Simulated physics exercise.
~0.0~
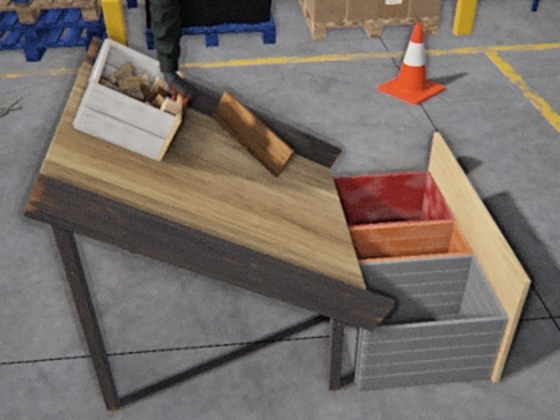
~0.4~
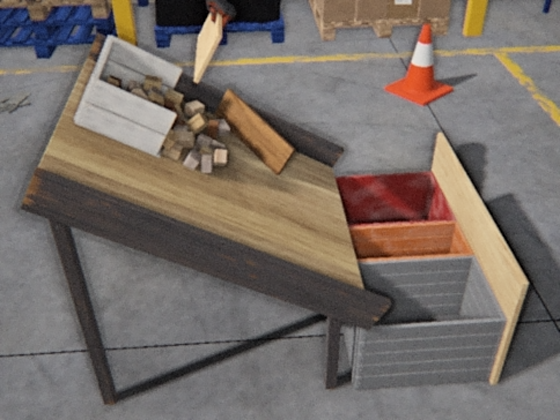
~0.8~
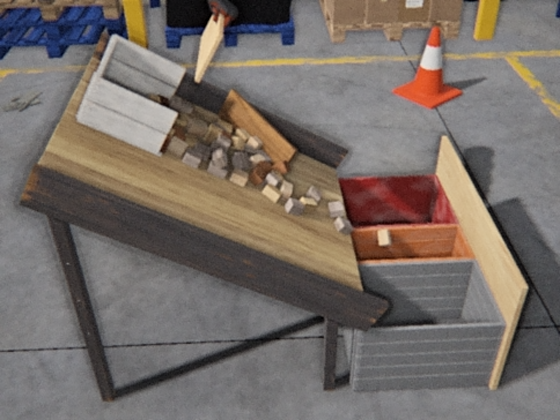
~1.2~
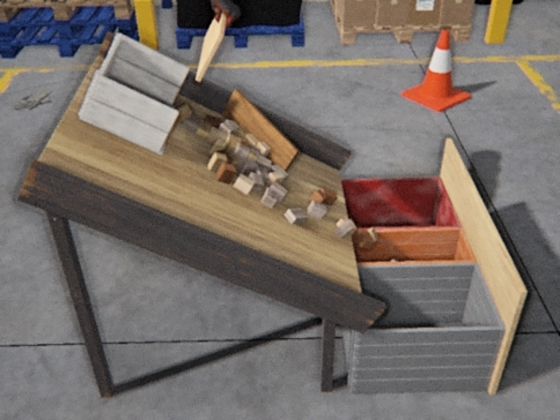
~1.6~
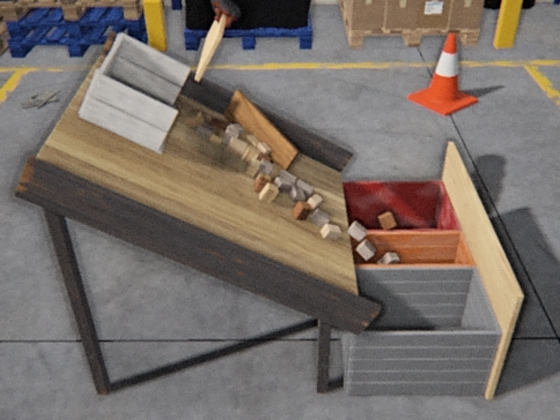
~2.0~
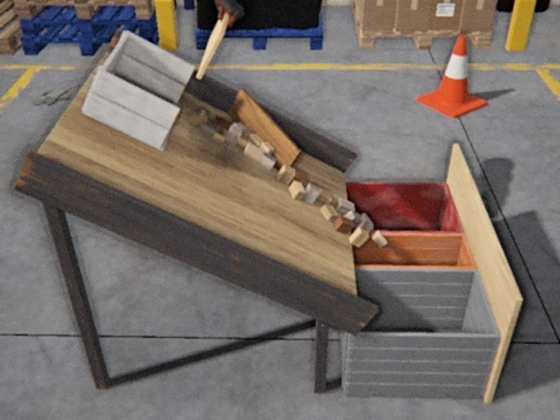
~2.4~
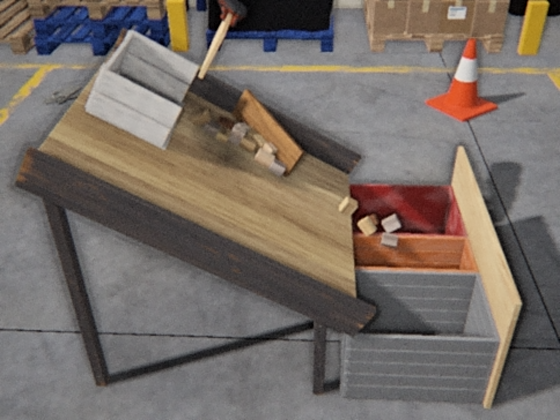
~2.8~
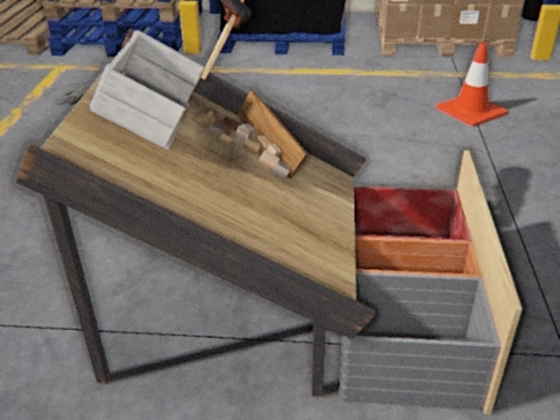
The clip opens on a sloping wooden table in a warehouse, with small wooden blocks packed in a white pen at its upper left and red, orange and grey containers at its lower end. The pen's gate lifts clear, and the blocks spill out in a loose heap. They tumble down to the right, past an angled board, and stretch into a straggling stream. The leading blocks drop off the edge, mostly into the middle, orange bin, while some land in the red tote. The stream thins as the view drifts slightly, leaving a small cluster resting against the board and the grey bin empty.
